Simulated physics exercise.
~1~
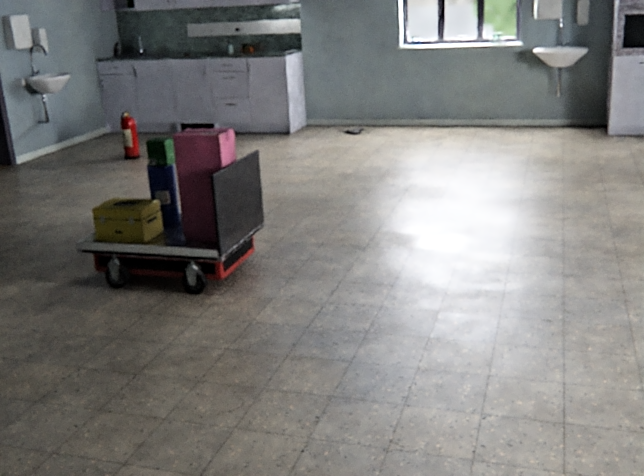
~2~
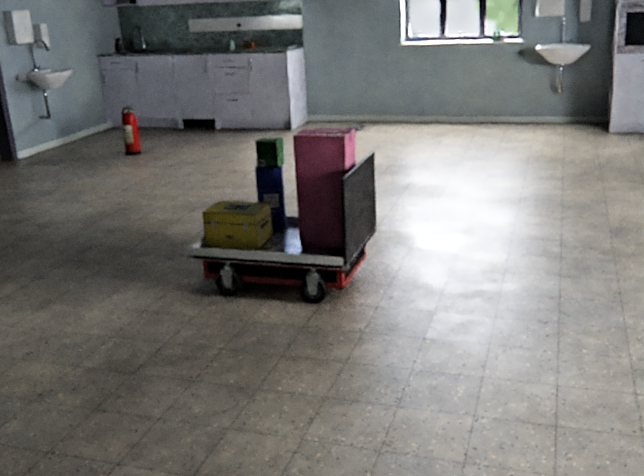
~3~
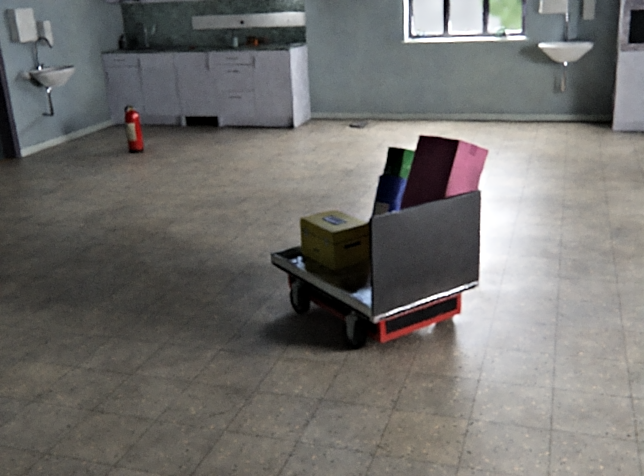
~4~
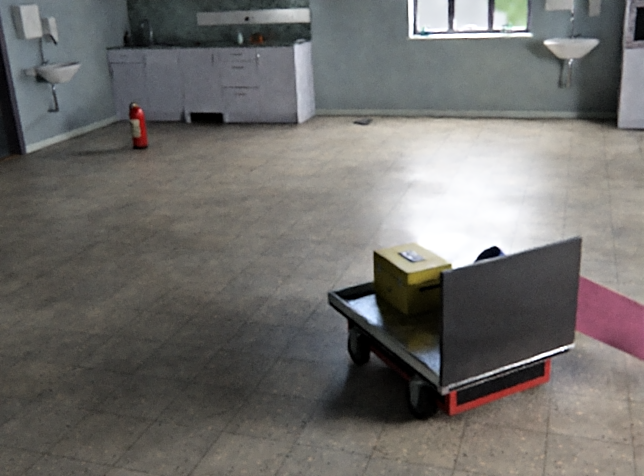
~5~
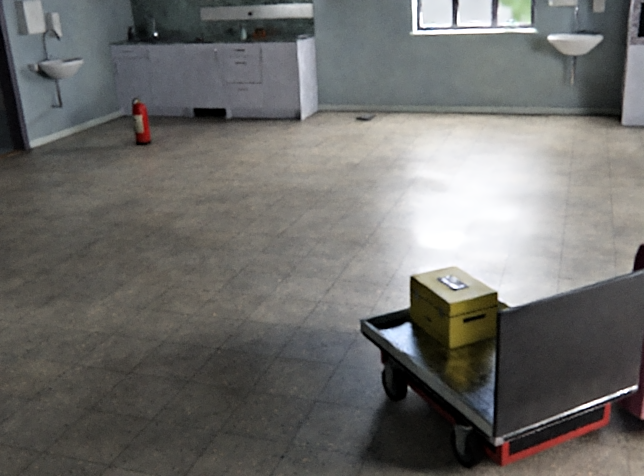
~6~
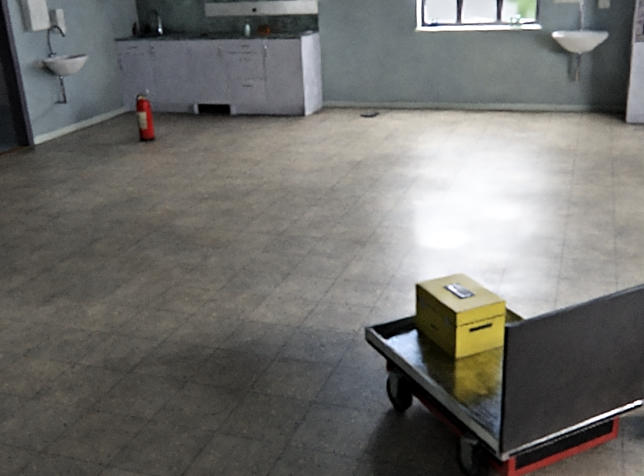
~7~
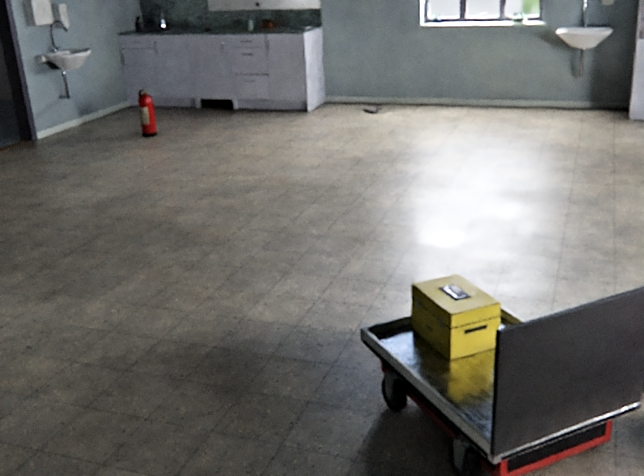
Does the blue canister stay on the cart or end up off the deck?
The blue canister ends up off the deck, thrown from the cart after it leans over during the turn.
